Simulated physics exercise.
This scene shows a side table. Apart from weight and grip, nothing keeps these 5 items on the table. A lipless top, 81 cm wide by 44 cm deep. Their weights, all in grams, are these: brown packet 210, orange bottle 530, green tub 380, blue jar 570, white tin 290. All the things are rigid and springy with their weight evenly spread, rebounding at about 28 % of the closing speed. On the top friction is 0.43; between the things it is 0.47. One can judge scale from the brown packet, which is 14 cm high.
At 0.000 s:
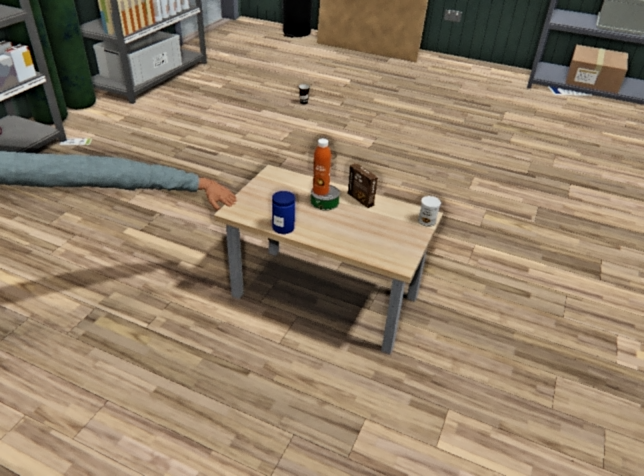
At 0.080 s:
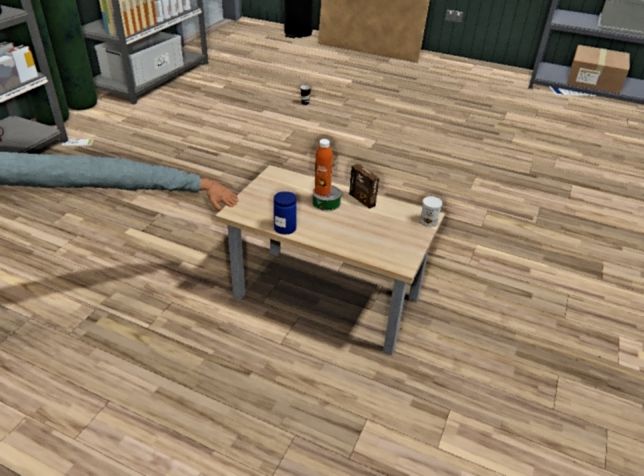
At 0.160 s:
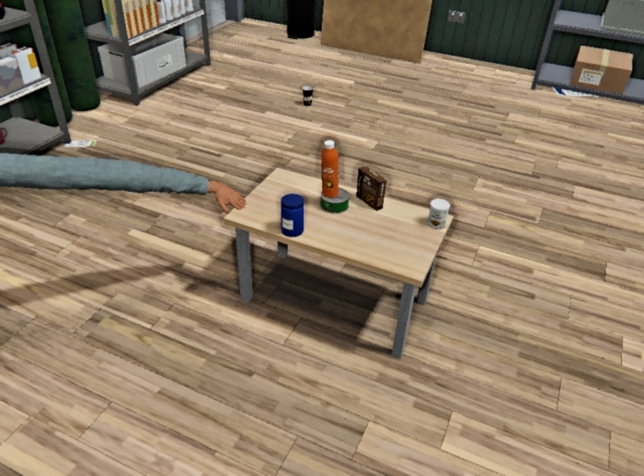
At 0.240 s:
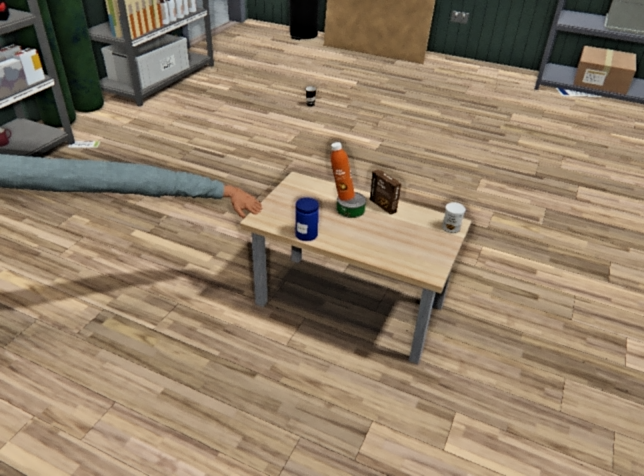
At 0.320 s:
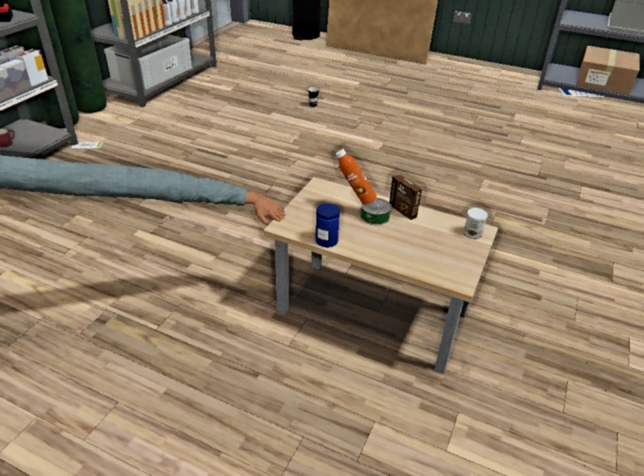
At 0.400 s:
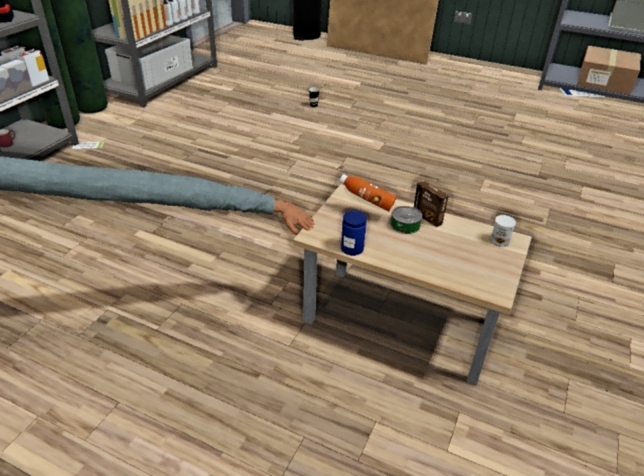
In this clip, a hand at the left edge of a small wooden table pushes it to the right across the floor, and the orange bottle leans left and topples onto its side while the other items stay upright.
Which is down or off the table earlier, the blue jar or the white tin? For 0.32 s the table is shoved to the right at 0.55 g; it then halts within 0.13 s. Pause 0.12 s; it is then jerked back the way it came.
Latter.
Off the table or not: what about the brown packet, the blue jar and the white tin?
Final state - the brown packet stays within bounds; the blue jar stays within bounds; the white tin ends out of bounds.
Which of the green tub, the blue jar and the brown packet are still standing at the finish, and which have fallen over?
Well, the green tub holds steady, the blue jar holds steady, and the brown packet holds steady.
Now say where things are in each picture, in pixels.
The first picture shows blue jar (284, 213); white tin (429, 212).
The second picture shows green tub (327, 198); brown packet (364, 186).
The third picture shows table along by 3 cm; orange bottle (330, 169) 4° off upright; green tub (335, 200).
The fourth picture shows table along by 9 cm; orange bottle (342, 171) 15° off upright; brown packet (385, 192) moved 2 cm.
The fifth picture shows table along by 18 cm; orange bottle (355, 176) 38° off upright; green tub (376, 211).
The sixth picture shows table along by 31 cm; blue jar (353, 233) moved 6 cm; white tin (503, 231) moved 6 cm.
After 0.60 s, table along by 39 cm; white tin now off the table; blue jar moved 6 cm near (406, 249); orange bottle on its side.
After 0.80 s, table along by 31 cm; blue jar moved 17 cm near (414, 252); orange bottle on its side; brown packet moved 15 cm.
After 1.00 s, table along by 4 cm; blue jar moved 30 cm near (378, 241); orange bottle on its side; brown packet moved 28 cm.
In the end (1.7 s), off the table, white tin; toppled on the table, orange bottle; not toppled but over 5 cm from the start, brown packet, green tub and blue jar. At the end, from the last picture's camera, blue jar near (346, 231), white tin near (574, 351). Blue jar was never lost; white tin went at 0.58 s.
